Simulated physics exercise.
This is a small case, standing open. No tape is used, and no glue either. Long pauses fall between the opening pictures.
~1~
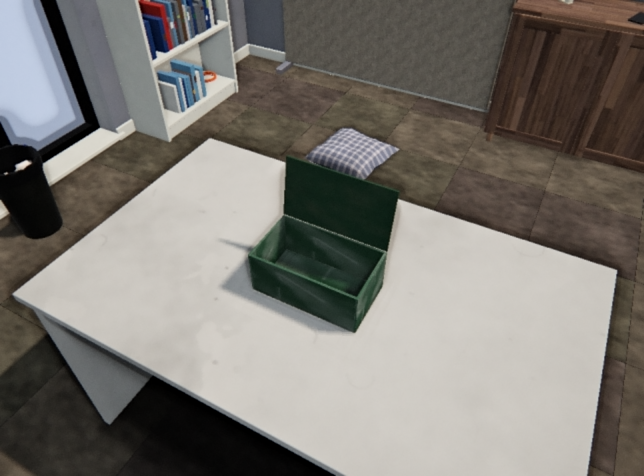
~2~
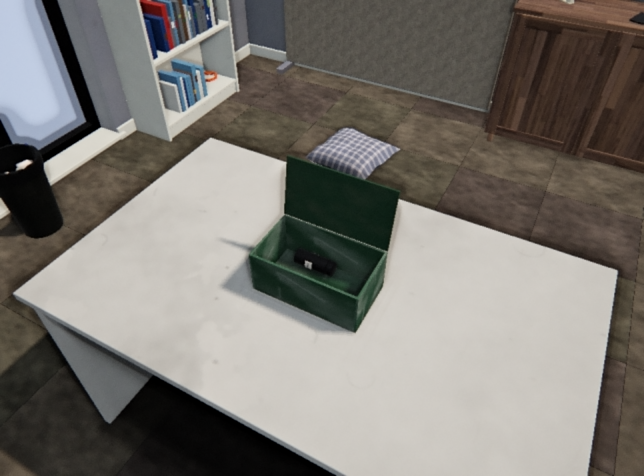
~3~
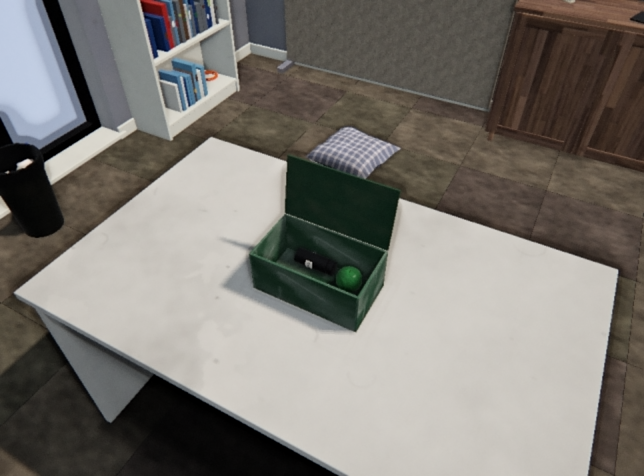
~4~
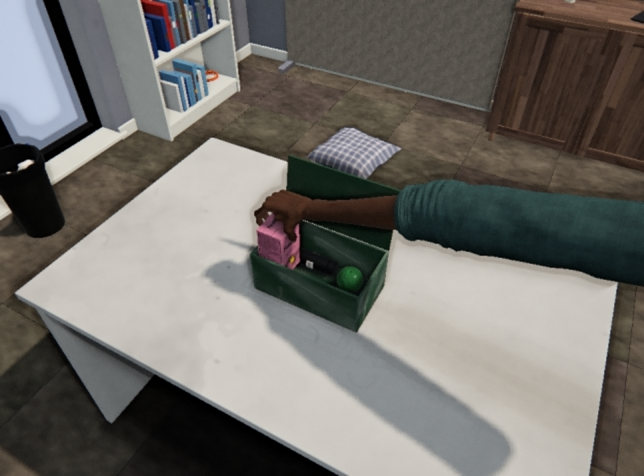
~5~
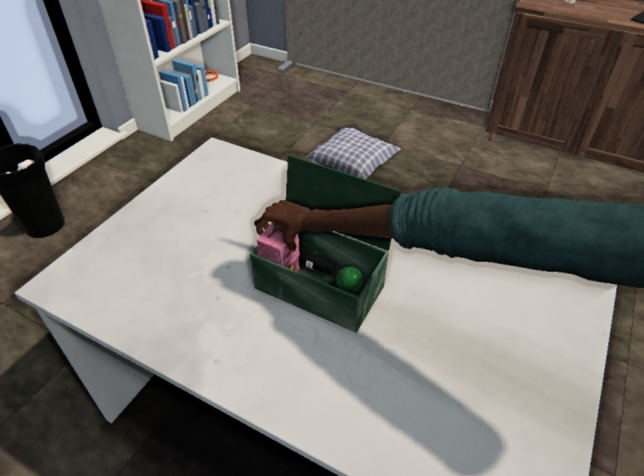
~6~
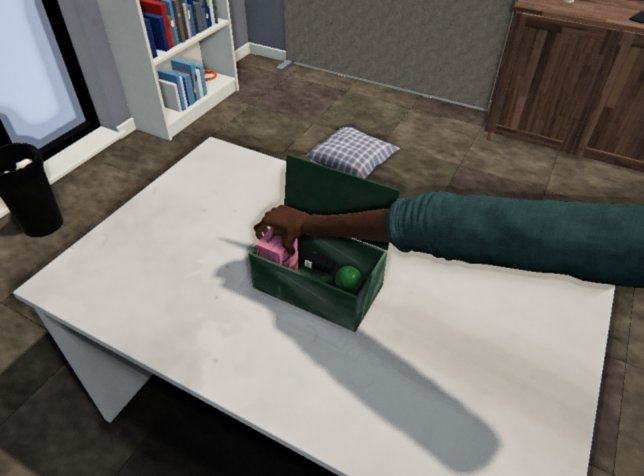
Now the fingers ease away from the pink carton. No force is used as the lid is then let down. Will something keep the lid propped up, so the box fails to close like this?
Yes, it stays propped open.
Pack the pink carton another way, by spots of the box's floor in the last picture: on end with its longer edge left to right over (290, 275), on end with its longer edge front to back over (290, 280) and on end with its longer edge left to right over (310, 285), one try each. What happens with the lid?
Case one lid open, case two lid open, case three lid open.
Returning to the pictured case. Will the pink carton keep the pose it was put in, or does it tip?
Once everything settles, the pink carton keeps its original angle.
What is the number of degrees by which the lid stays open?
Some 18° above the rim.
Then, 1.40 s past the last view, lid 72° above the rim.
Then, 1.80 s past the last view, lid 37° above the rim.
Finally, lid 18° above the rim; all 3 still in place. Final places as the last picture's camera would see them, pink carton near (278, 259).
